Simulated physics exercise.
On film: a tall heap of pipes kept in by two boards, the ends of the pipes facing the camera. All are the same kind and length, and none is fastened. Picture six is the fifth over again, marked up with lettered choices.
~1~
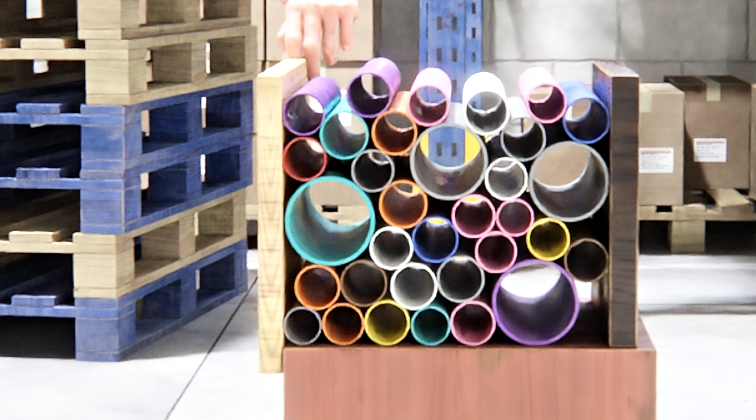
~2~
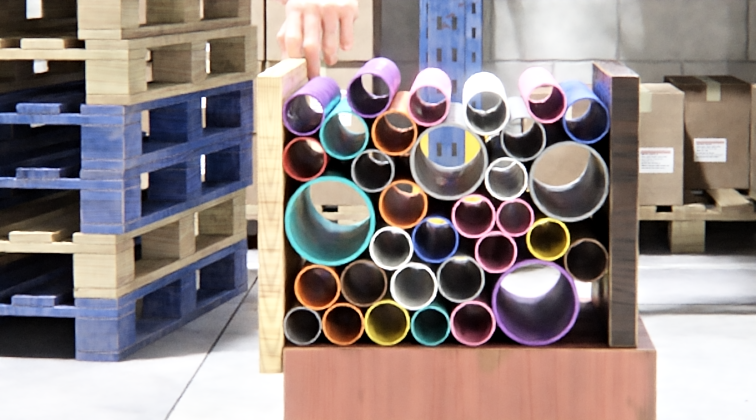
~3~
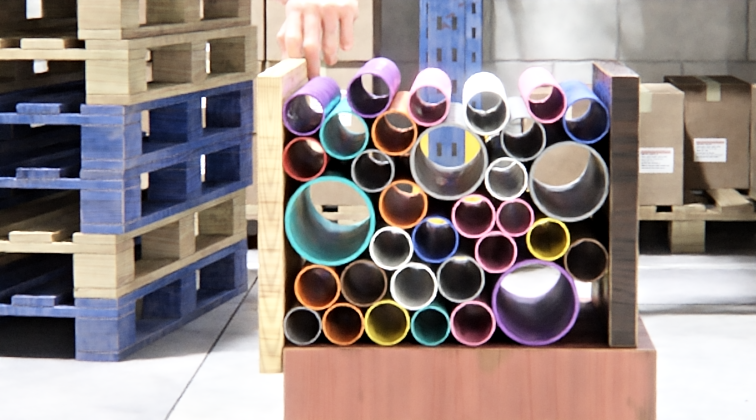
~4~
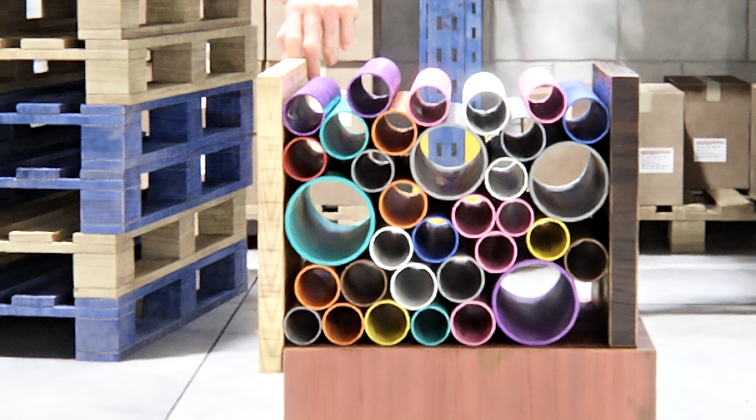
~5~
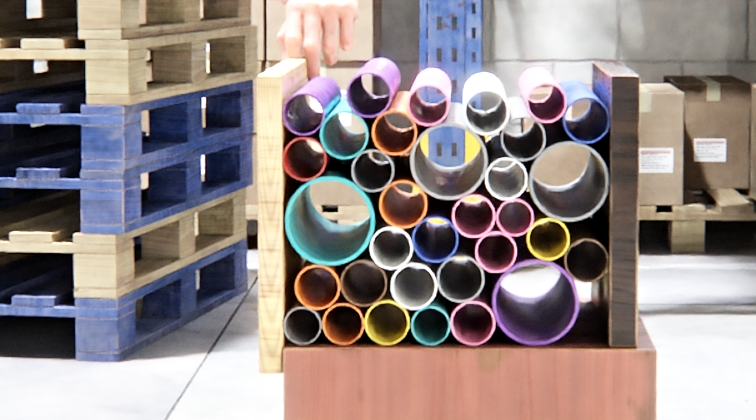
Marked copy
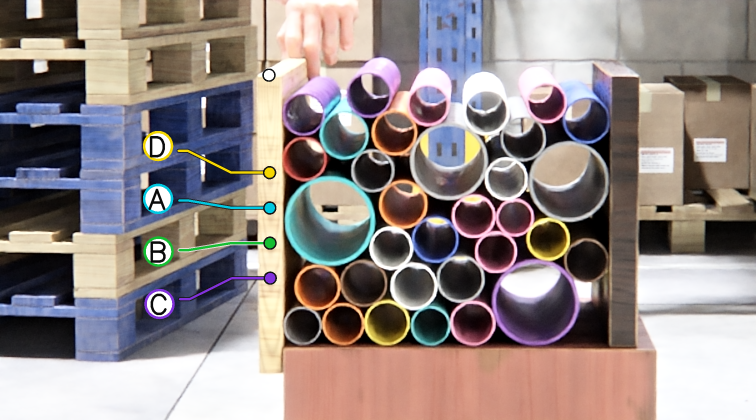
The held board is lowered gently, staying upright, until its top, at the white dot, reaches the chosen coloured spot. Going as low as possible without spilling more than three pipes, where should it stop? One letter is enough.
No lower than D.
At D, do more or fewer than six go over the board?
Fewer than six.
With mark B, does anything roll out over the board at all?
Yes, at B.
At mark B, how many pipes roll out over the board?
The count is four.
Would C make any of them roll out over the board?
Yes, at C.
On the marked copy, A at (270, 208); B at (270, 243); C at (270, 278); D at (270, 173); the white dot at (269, 76).
With D. Early on, top of the board (282, 130).
Further on, top of the board (282, 172).
At the end, top of the board (282, 172), one out over the board.
As for the rest, A four out over the board; B four out over the board; C four out over the board.
